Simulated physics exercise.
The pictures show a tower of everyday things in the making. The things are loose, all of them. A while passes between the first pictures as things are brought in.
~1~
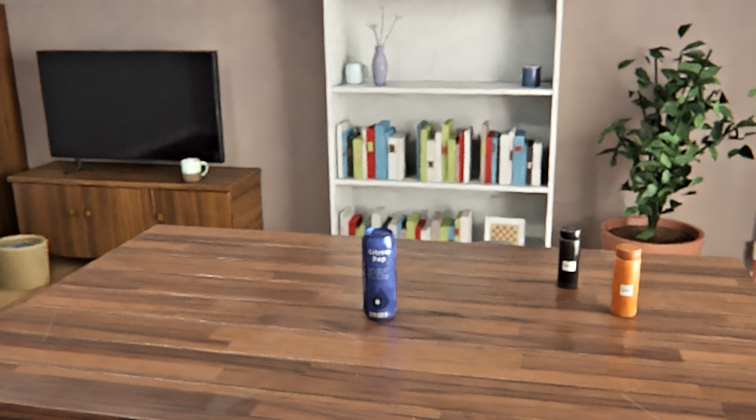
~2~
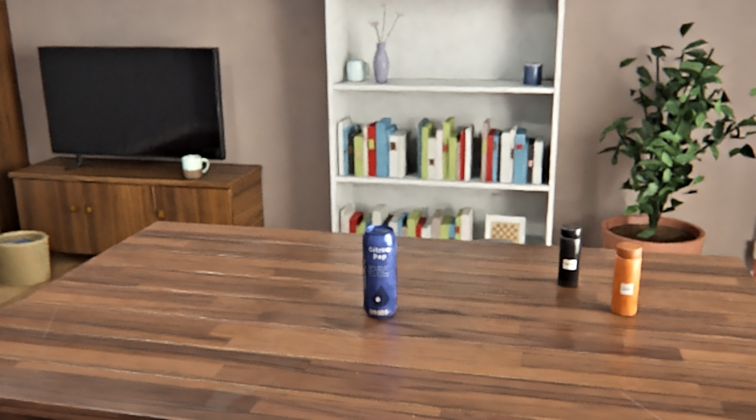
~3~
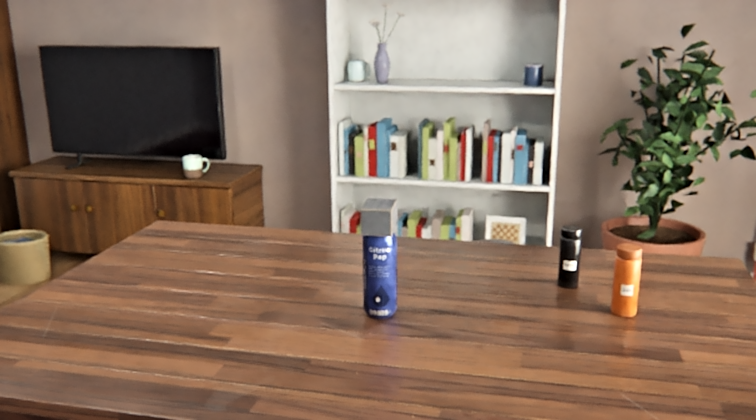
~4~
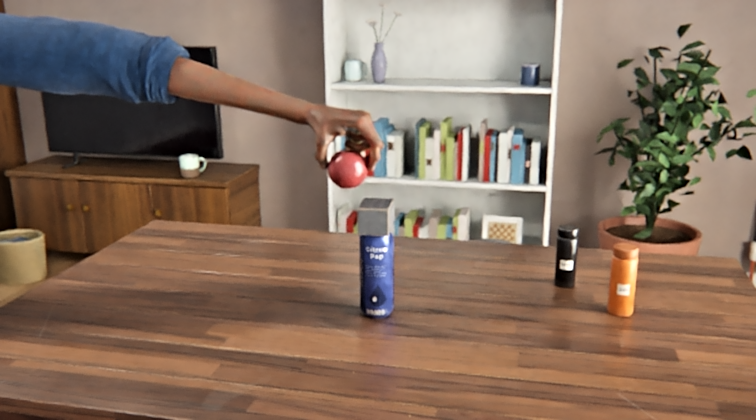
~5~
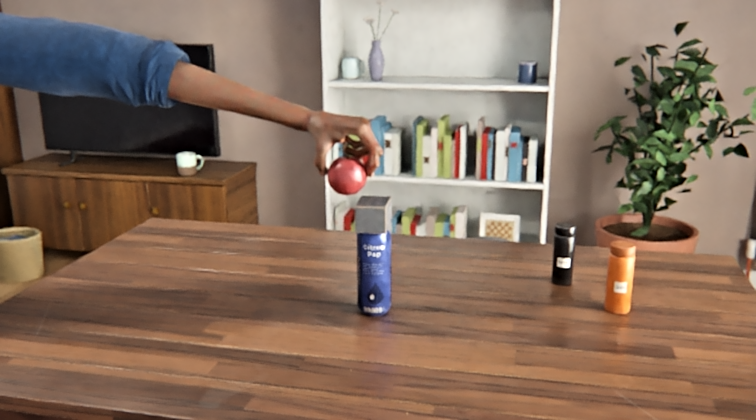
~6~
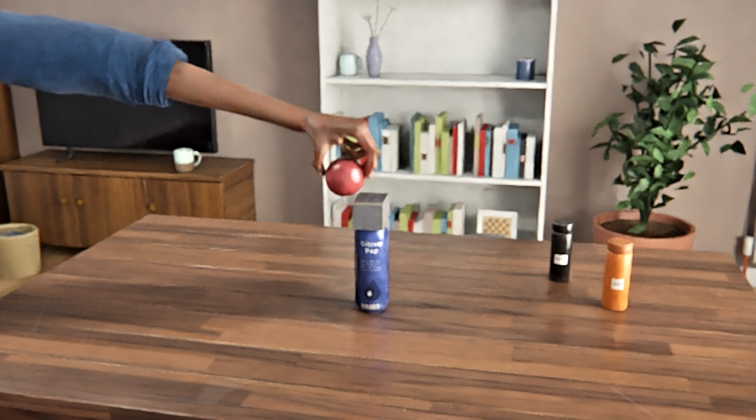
We see a blue can standing on a wooden table near a black shaker and an orange bottle; a grey block appears on top of it, then a hand holds a red apple just above the block, barely moving.
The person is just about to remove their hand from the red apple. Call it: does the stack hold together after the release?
No, it falls apart.
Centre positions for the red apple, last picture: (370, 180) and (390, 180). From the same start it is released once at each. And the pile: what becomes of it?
It survives the first time and caves in the second time.
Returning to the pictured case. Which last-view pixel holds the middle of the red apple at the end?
Near (309, 286).
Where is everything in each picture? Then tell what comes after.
The last thing is not in view yet; black shaker (569, 257), in the first picture.
The last thing is not in view yet, in the second picture.
The last thing is not in view yet; black shaker (570, 257), in the third picture.
On its way; red apple (348, 169); grey block (376, 216), in the fourth picture.
On its way; red apple (347, 176); black shaker (564, 254), in the fifth picture.
In place under the hand; red apple (345, 177); grey block (371, 211), in the sixth picture.
Then, 0.20 s on from there, red apple shifted a little near (338, 188).
Then, 0.30 s on from there, red apple now fallen.
Then, 0.40 s on from there, things are still on the move.
In the end, fallen, red apple; the other 4 unmoved. At the end, from the last picture's camera, red apple near (309, 286). The pile loses its balance.
